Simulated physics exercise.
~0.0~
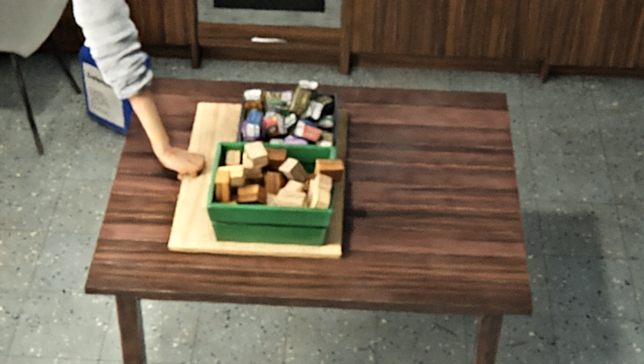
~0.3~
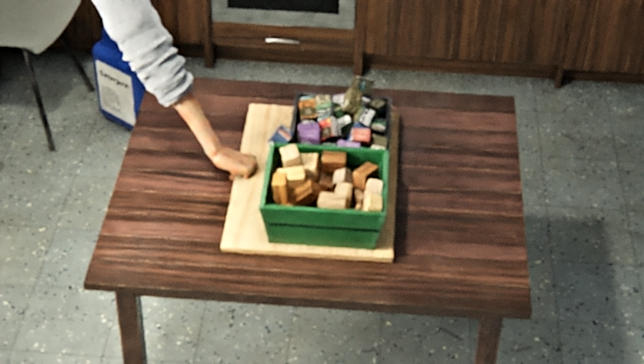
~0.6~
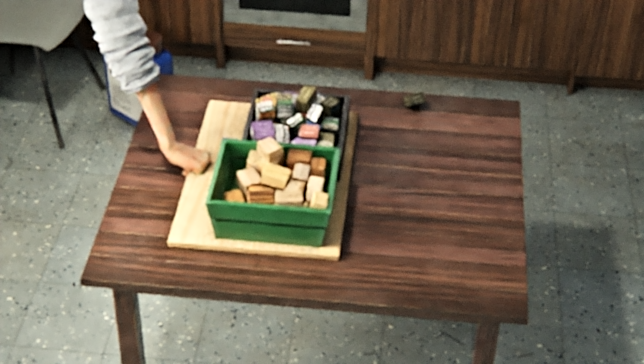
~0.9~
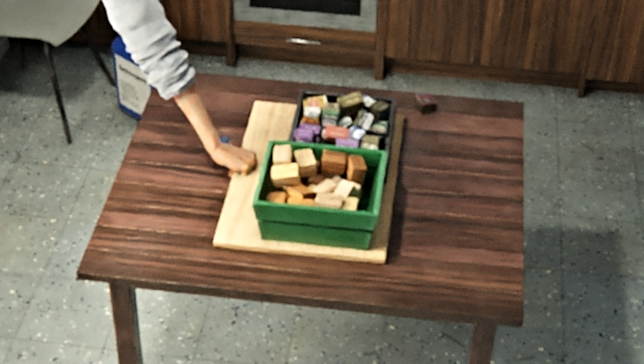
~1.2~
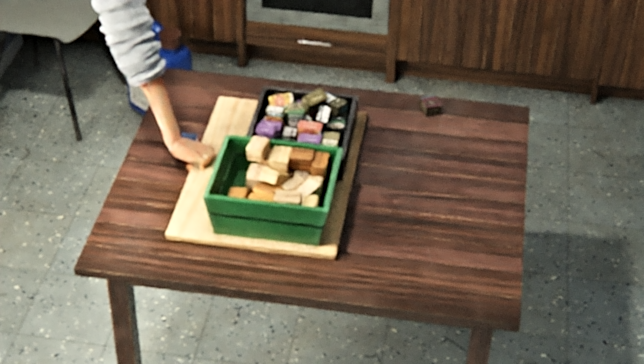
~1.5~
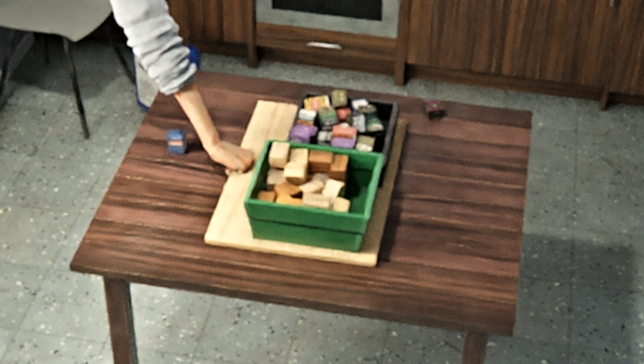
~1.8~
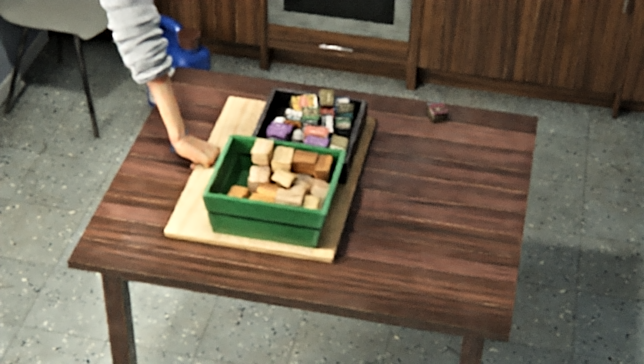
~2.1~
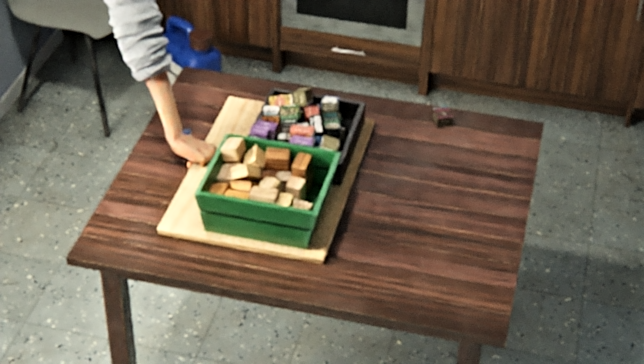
A pale wooden board carrying two open tubs slides on a dark brown table, seen from above in a room with a speckled grey floor and wooden cupboards behind. The green tub in front holds plain wooden blocks, and the black tub behind it holds small colourful cartons. A hand at the board's left edge moves it right, then back left, and small cartons leave the black tub, one landing toward the table's far right. The board swings right and left twice more, and a blue carton shows near the arm. Finally the board rests at the left, the green tub still full.
